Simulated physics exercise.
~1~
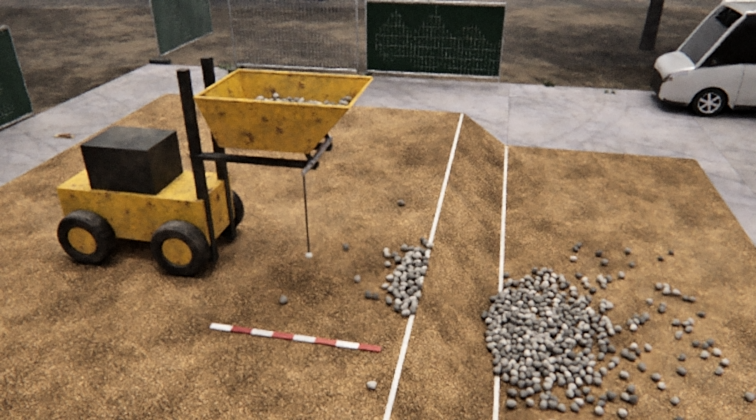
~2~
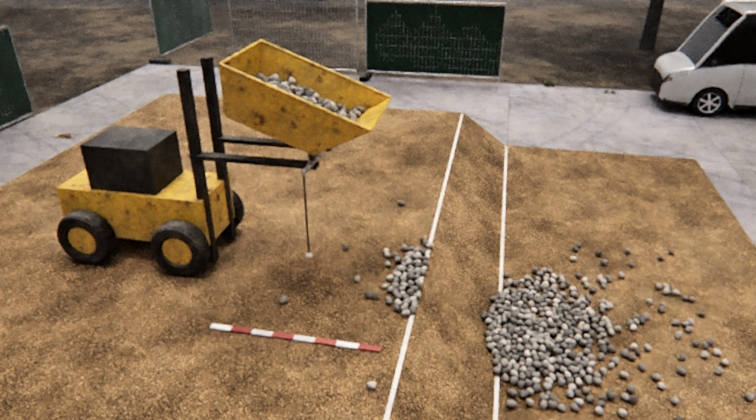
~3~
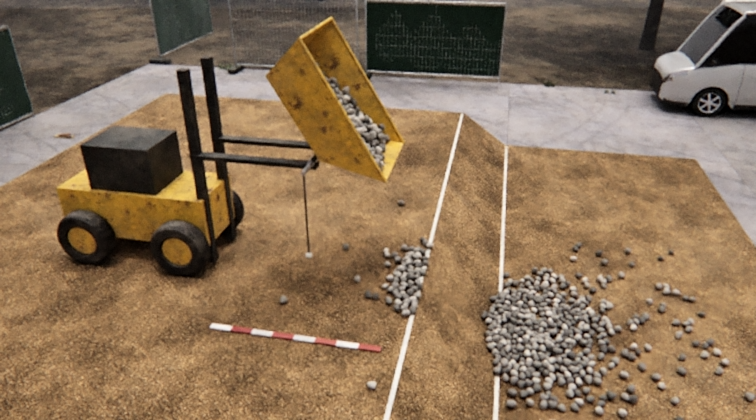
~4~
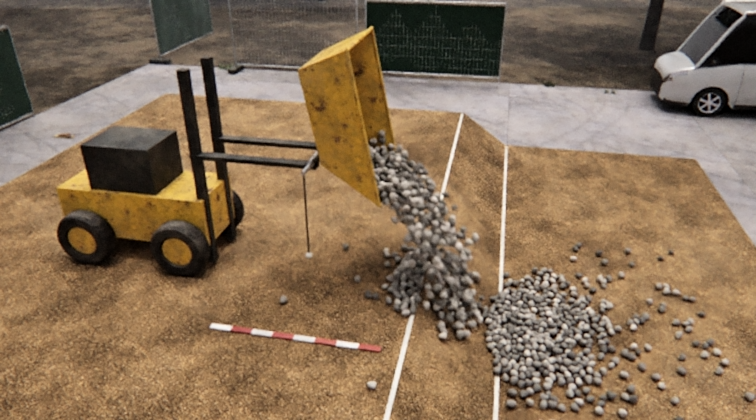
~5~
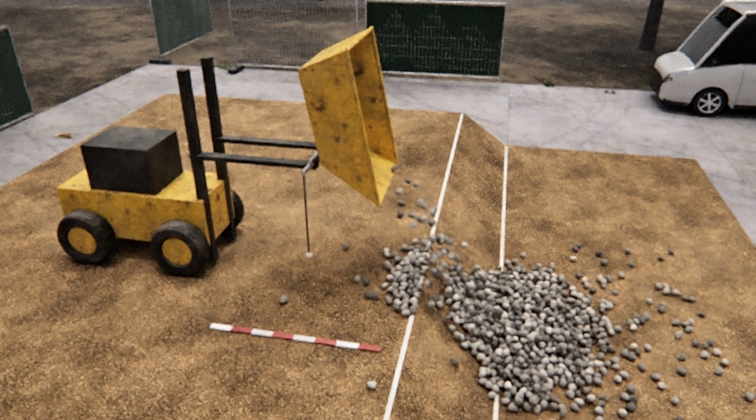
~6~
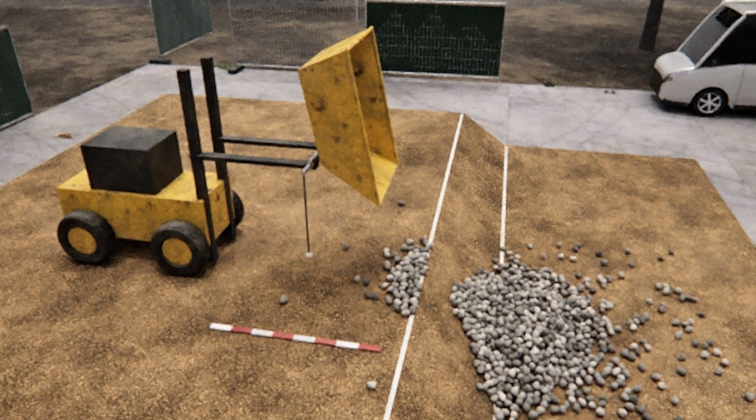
A yellow four-wheeled vehicle with a black block and dark mast stands at the left of a brown dirt yard, seen from above by a still camera, holding up a yellow skip of grey stones. Two white lines mark a slope falling to the right, with stones already lying near the top and a larger heap at its foot, while a white van stands at the upper right. The skip tips steeply to the right, and its stones pour onto the edge. They tumble down the slope into the heap, leaving the skip empty and tilted above a wider pile.
